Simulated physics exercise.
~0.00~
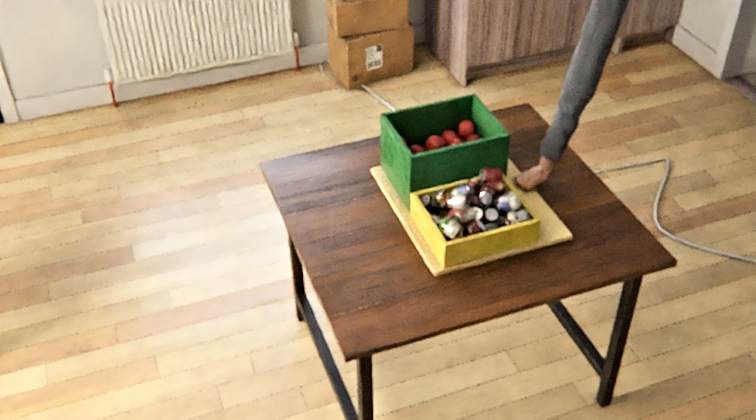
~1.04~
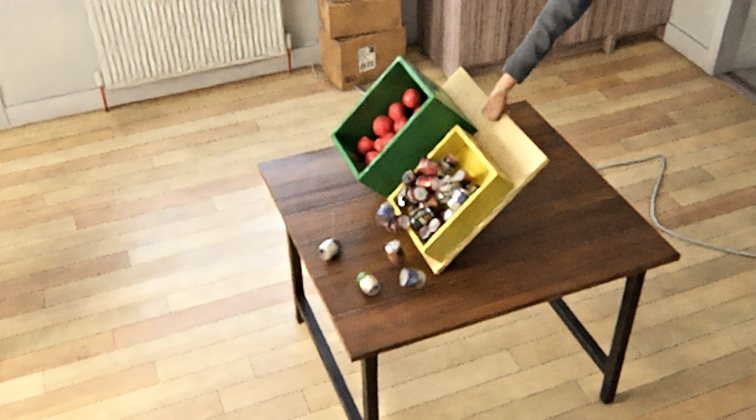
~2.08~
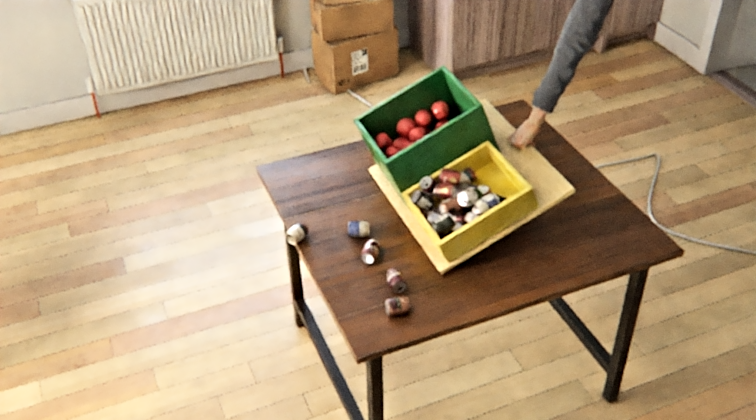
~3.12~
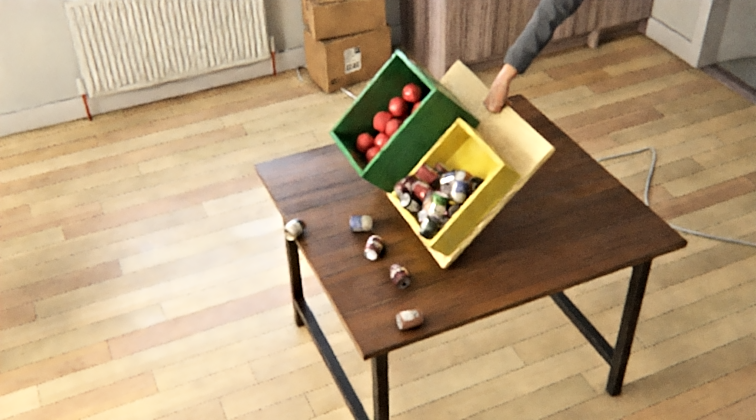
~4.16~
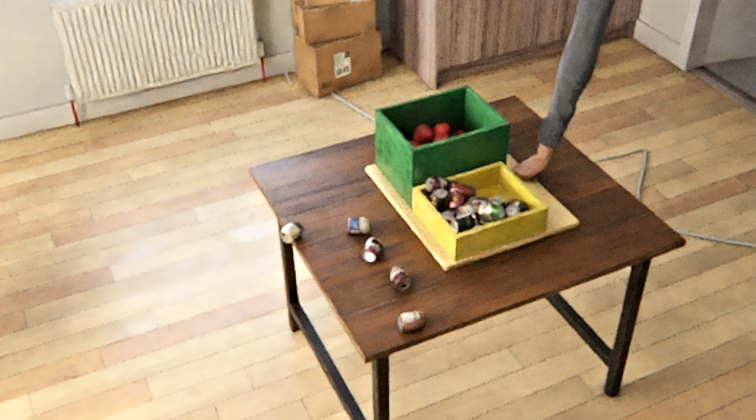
A hand at the right edge of a board on a dark wooden table lifts that side, tipping a green container of red tomatoes and a yellow one of mini cans toward the left. At the steep tilt, several cans spill from the yellow container onto the tabletop, while the tomatoes bunch up inside the green one. The hand lowers the board partway, then raises it steeply again, and no more cans fall out. Finally the board is let down flat, with five cans lying on the table's left side and the tomatoes still in the green container.
